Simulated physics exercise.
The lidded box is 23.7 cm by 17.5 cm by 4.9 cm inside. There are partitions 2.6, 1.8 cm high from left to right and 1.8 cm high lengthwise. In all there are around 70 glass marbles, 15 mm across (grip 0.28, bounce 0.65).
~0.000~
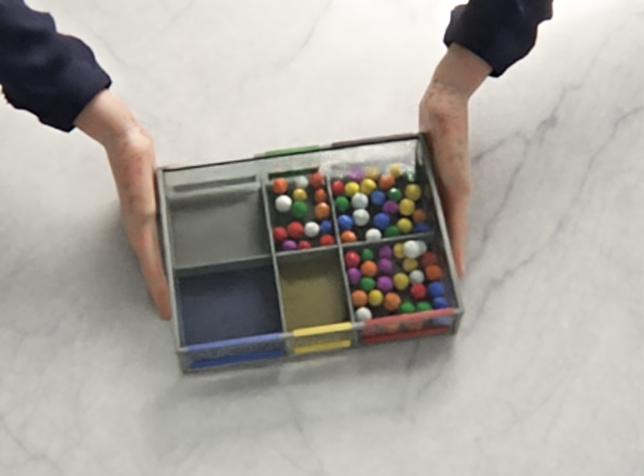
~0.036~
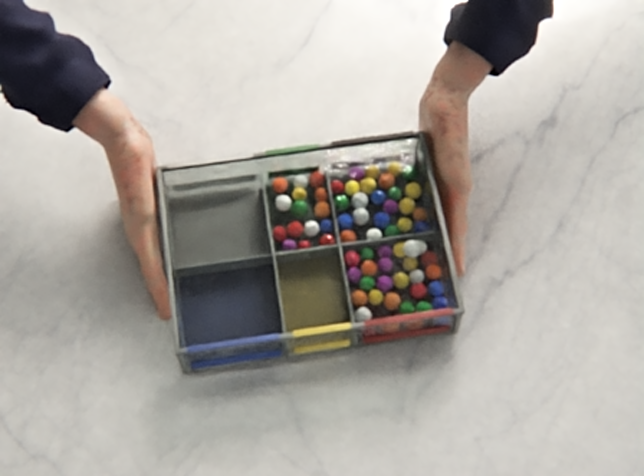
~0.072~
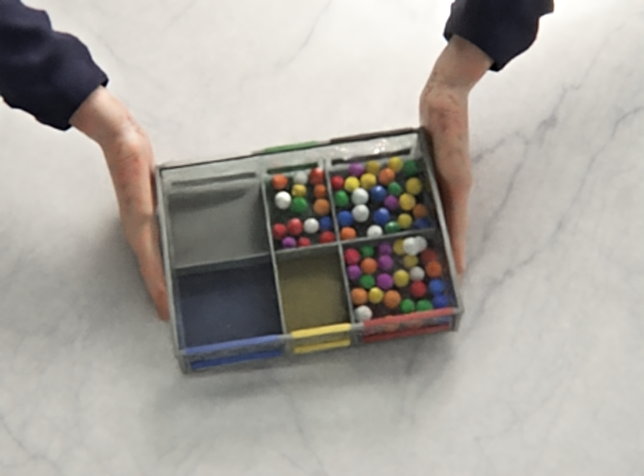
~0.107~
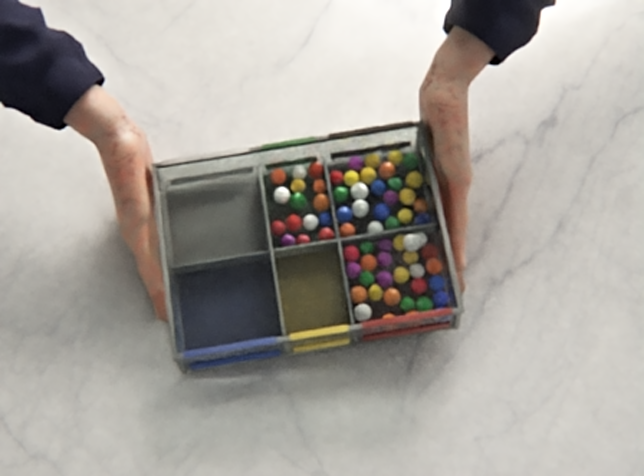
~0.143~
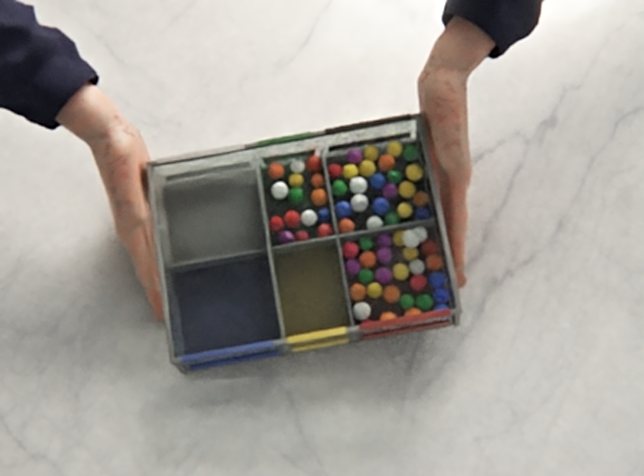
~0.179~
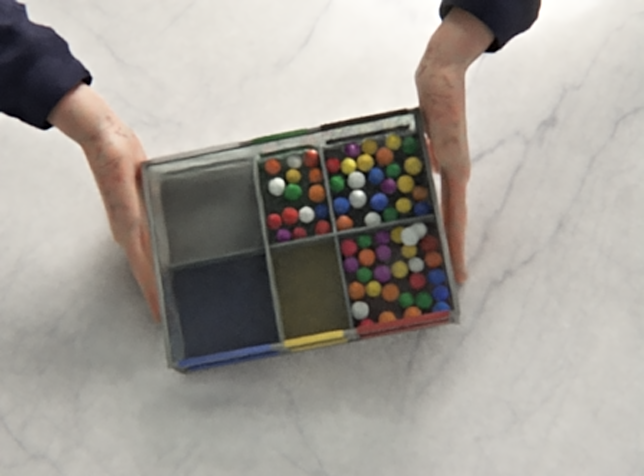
At the start, two hands hold a clear divided box above a pale marbled surface, with colourful small balls filling the right-hand compartments and the left ones empty. The hands then tilt the box slightly, its left side shifting a little, while the balls stay in their compartments.
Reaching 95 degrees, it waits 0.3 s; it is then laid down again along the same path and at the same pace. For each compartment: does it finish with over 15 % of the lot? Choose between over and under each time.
Red: Over. Blue: Over. Green: Under. Yellow: Over. White: Under. Black: Under.
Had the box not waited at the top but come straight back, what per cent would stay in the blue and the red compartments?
You'd end up with blue at 45 per cent and red at 20 per cent.
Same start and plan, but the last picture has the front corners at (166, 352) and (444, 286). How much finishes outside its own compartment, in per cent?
That gives some 95 per cent.
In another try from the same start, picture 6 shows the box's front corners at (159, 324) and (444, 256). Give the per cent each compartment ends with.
Each compartment ends with this per cent: Red 0, blue 0, green 35, yellow 0, white 45 and black 20.
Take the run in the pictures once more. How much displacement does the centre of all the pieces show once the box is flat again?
It moves around 10.0 centimetres.
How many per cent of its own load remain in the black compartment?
Around 0 per cent of it.
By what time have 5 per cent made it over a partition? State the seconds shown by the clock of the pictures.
That happens at about 0.85 s on the clock.
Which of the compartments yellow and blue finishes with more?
The blue compartment ends up with more.
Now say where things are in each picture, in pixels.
Box tilt 0 degrees, front corners at (180, 349) and (459, 309); red 45 %, green 20 %, black 35 %, in the first picture.
Box tilt 1 degrees, front corners at (180, 350) and (459, 309), in the second picture.
Box tilt 3 degrees, front corners at (179, 352) and (459, 309), in the third picture.
Box tilt 6 degrees, front corners at (177, 355) and (458, 309), lowest corner left front, in the fourth picture.
Box tilt 11 degrees, front corners at (175, 359) and (457, 309), lowest corner left front, in the fifth picture.
Box tilt 15 degrees, front corners at (172, 363) and (455, 311), lowest corner left front; red 45 %, green 20 %, black 35 %. Its pace works out near 125 degrees a second, in the sixth picture.
After 1.01 s, tilt 95 degrees; red 25 %, blue 5 %, green 10 %, yellow 45 %, white 5 %, black 5 %.
Then, at 1.57 s, tilt 51 degrees; red 20 %, blue 45 %, yellow 35 %.
Then, at 2.18 s, tilt 0 degrees; red 20 %, blue 45 %, yellow 30 %.
At rest (3.2 s), red 20 %, blue 45 %, green 0 %, yellow 30 %, white 0 %, black 0 %.
